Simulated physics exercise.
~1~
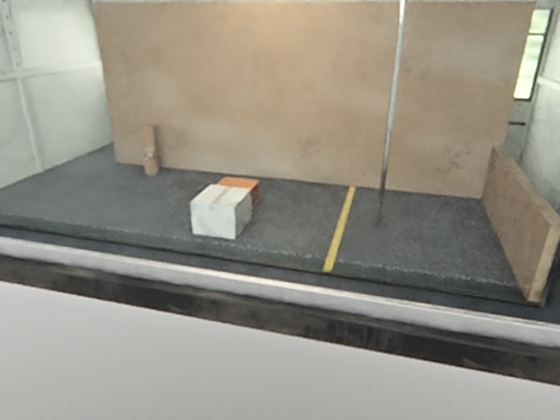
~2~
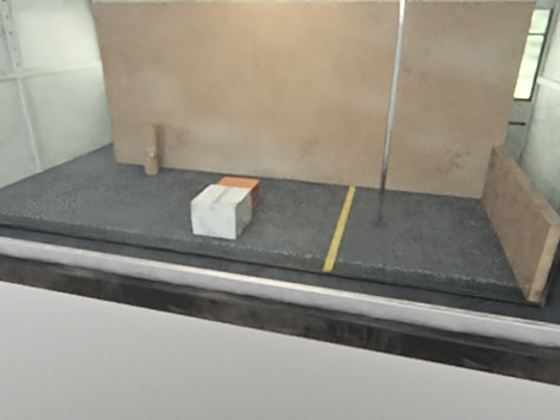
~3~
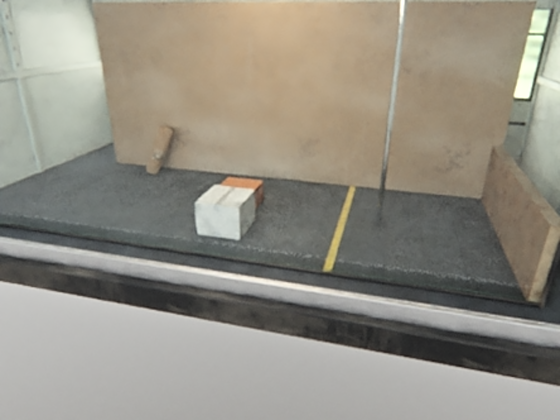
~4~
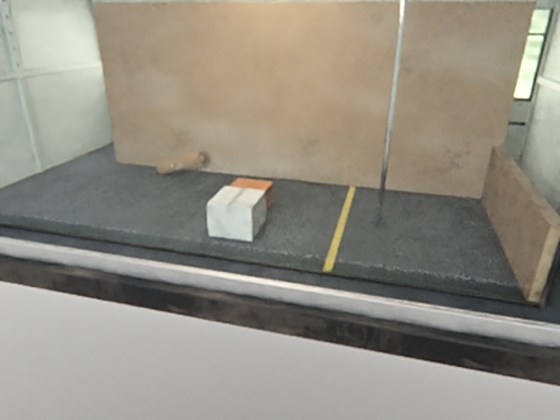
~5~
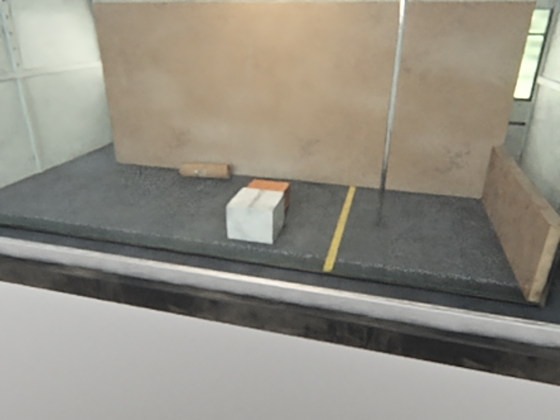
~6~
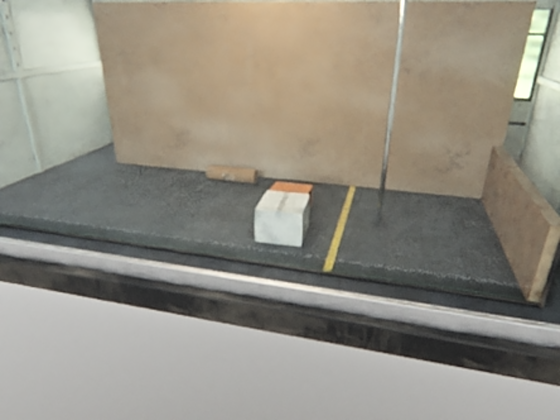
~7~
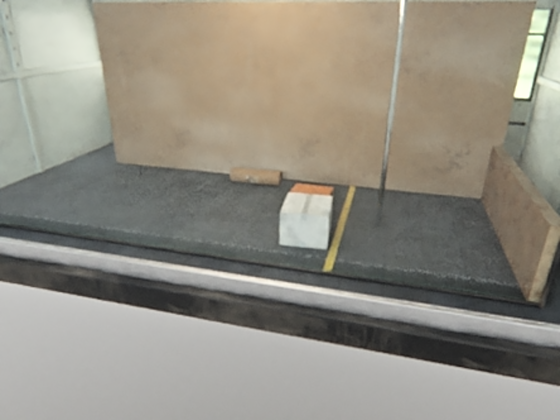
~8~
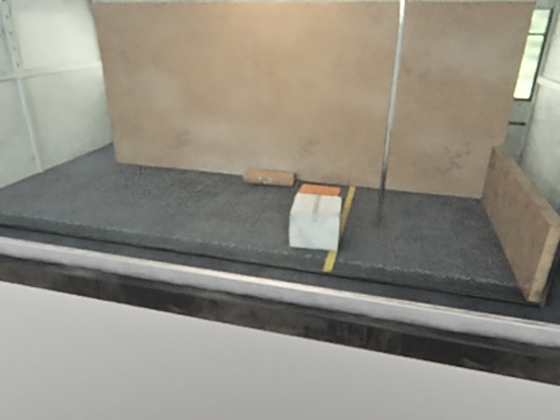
The clip shows a brown roll, a white carton and an orange crate on a dark floor before a tan wall; the roll tips onto its side and all three slide right, with the carton and crate ending just short of a yellow line.
